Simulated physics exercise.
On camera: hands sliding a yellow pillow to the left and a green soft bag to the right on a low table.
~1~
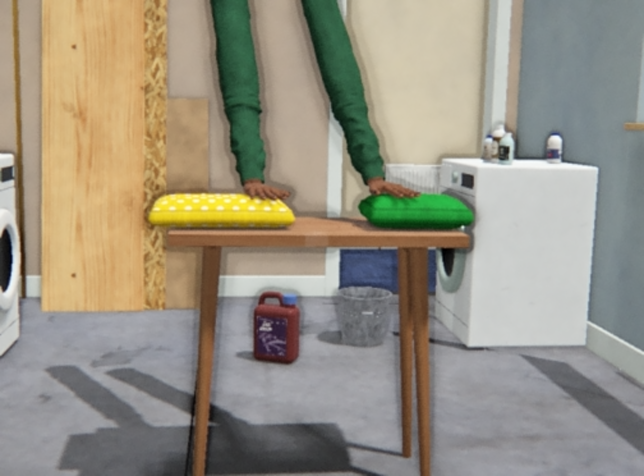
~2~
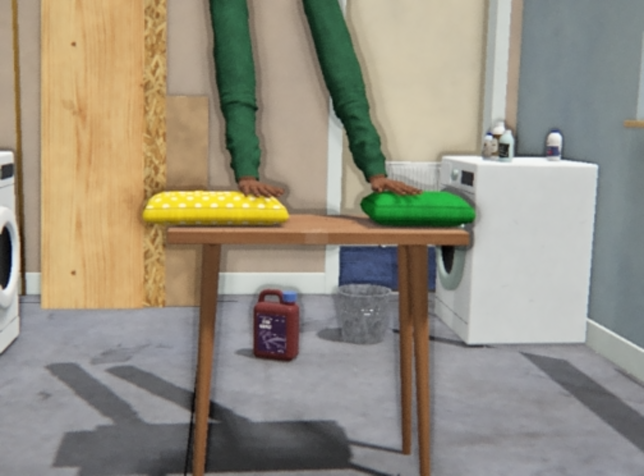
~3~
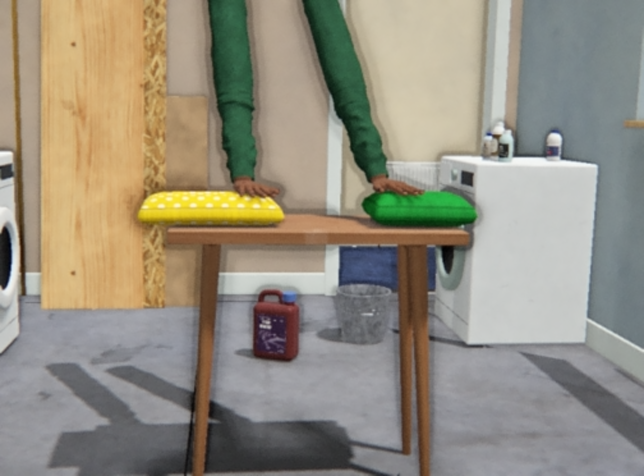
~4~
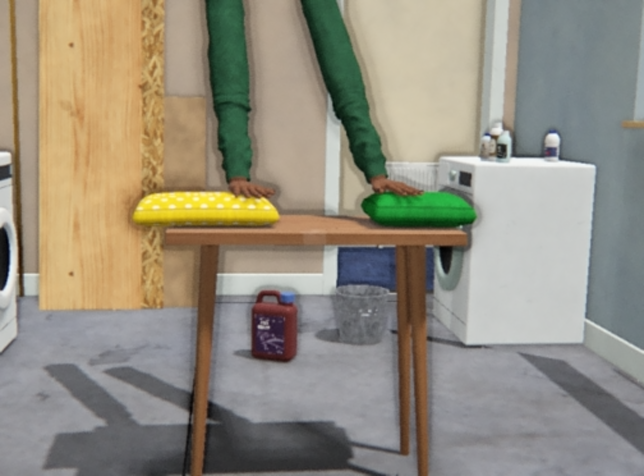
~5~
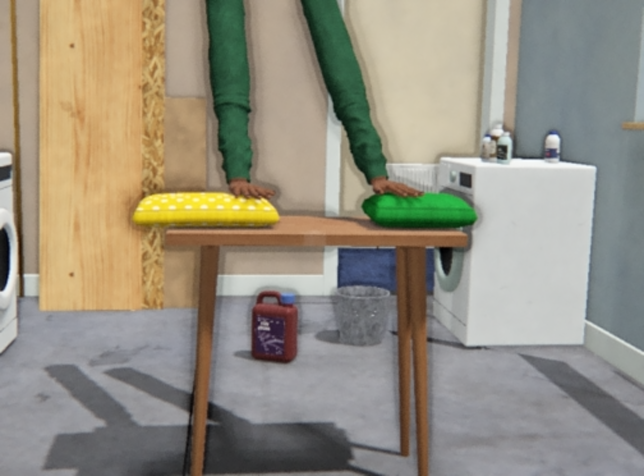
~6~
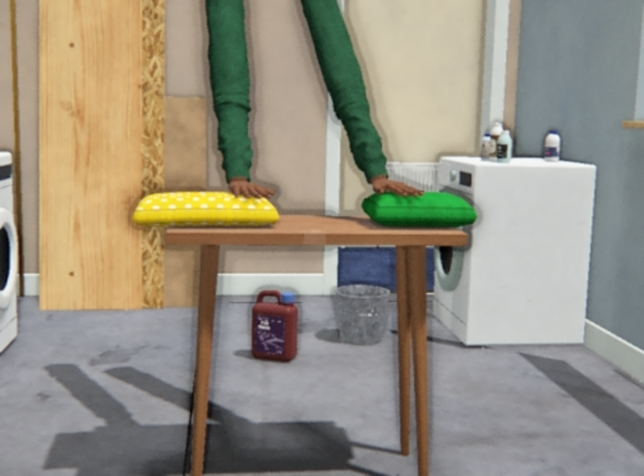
A yellow pillow with white dots slides slightly left under a green-sleeved hand, its outer end already beyond the edge of a wooden table. The other hand rests on a green cushion at the right end, which barely shifts. By the close, the yellow pillow sits still, overhanging a little further.
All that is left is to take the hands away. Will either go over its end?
Outcome: The yellow pillow remains on top; the green soft bag holds its place.
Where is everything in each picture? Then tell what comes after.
In the first frame, pillow tip (154, 215); soft bag tip (464, 216).
In the second frame, pillow tip (148, 213); soft bag tip (466, 213).
In the third frame, pillow tip (143, 213); soft bag tip (468, 214).
In the fourth frame, pillow tip (138, 215); soft bag tip (467, 214).
In the fifth frame, pillow tip (138, 216); soft bag tip (468, 215).
In the sixth frame, pillow tip (138, 215), about a third past the edge; soft bag tip (468, 214), a small part past the edge.
Then, 0.56 s past the final frame, pillow unmoved; soft bag unmoved.
When it is over, pillow unmoved; soft bag unmoved. The yellow pillow holds its place and the green soft bag stays up there.
